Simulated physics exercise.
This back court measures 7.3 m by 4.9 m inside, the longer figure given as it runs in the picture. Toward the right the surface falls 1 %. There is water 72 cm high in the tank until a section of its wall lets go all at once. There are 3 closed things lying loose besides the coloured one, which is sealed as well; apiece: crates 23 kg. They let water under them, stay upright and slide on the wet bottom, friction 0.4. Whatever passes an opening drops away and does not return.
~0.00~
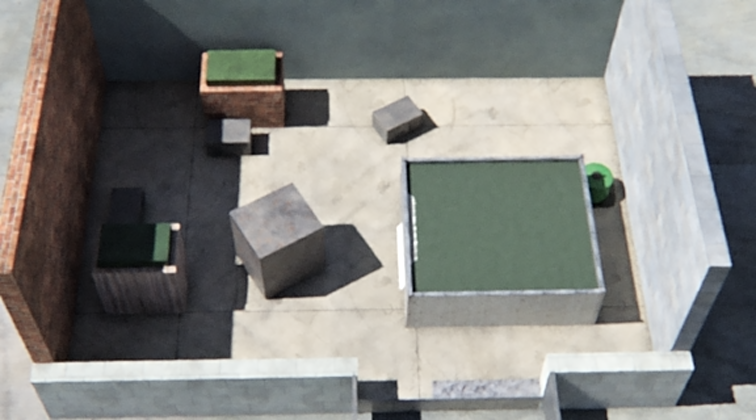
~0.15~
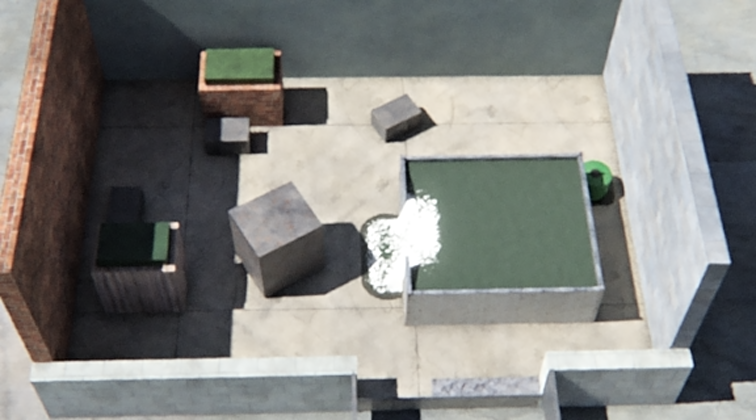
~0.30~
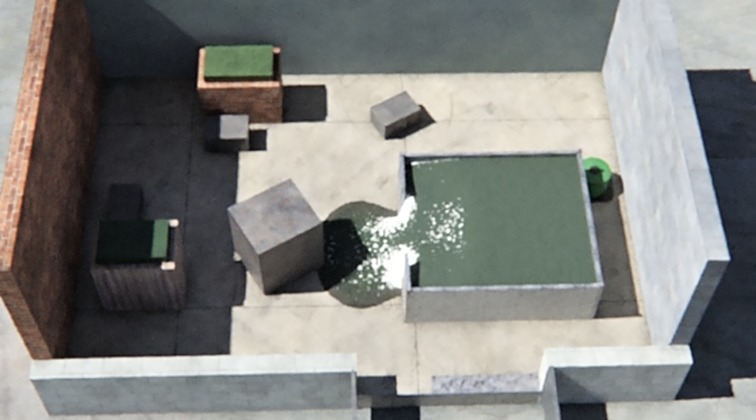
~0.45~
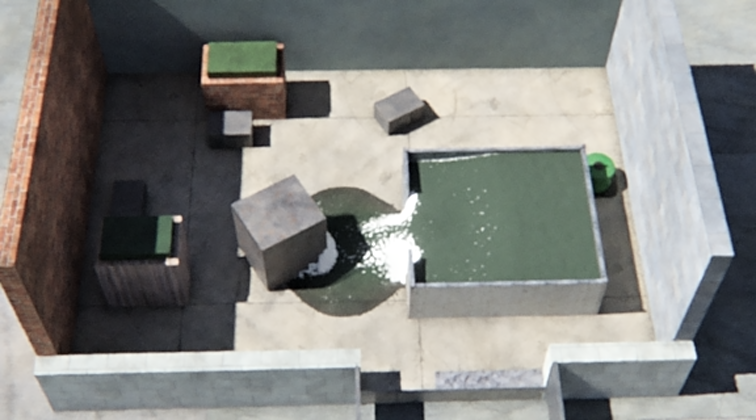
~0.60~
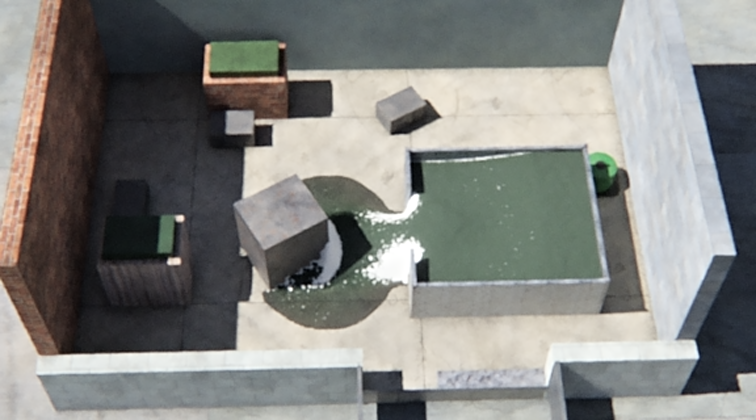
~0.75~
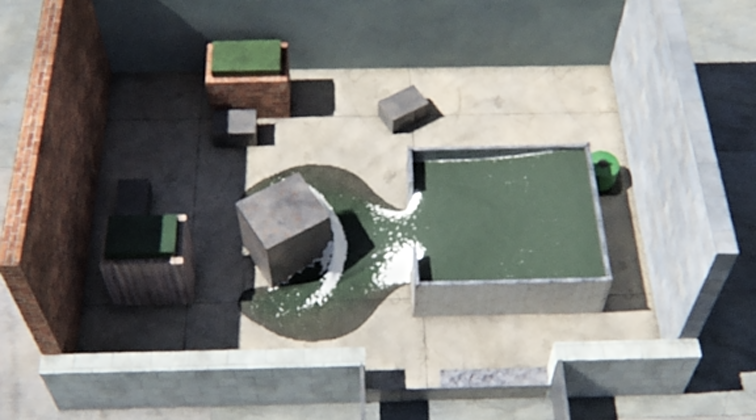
In a walled court, water pours from the tank's left side and spreads around a grey block.
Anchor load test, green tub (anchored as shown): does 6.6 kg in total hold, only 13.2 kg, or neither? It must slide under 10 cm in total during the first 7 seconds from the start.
Keeping it put takes the heavier mass.
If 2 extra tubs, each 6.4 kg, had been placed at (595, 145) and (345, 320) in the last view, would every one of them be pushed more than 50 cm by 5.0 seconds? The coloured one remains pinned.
First one stayed within, second went beyond.
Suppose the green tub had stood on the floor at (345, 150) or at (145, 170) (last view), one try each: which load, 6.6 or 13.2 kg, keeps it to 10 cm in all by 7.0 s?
Try 1: Both insufficient. Try 2: Both insufficient.
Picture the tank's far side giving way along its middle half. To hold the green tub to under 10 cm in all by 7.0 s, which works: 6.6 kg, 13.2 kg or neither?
Under that change, both options fail.
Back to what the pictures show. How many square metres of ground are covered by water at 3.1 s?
Wet area: Approx. 24 m2.
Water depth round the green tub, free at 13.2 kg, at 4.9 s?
Depth: Approx. 2 cm.
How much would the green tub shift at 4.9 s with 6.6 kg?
I'd put it at roughly 0 cm.
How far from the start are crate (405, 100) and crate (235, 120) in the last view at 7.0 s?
Displacement: 10 cm, then 100 cm.
After 1.4 s the green tub would be 0 cm from its start with 6.6 kg and 0 cm from its start with 13.2 kg; 2 cm of water round it then.
After 3.1 s the green tub would be 0 cm from its start with 6.6 kg and 0 cm from its start with 13.2 kg; 2 cm of water round it then.
After 4.9 s the green tub would be 0 cm from its start with 6.6 kg and 0 cm from its start with 13.2 kg; 2 cm of water round it then.
After 7.0 s the green tub would be 38 cm from its start with 6.6 kg and 0 cm from its start with 13.2 kg; 6 cm of water round it then.
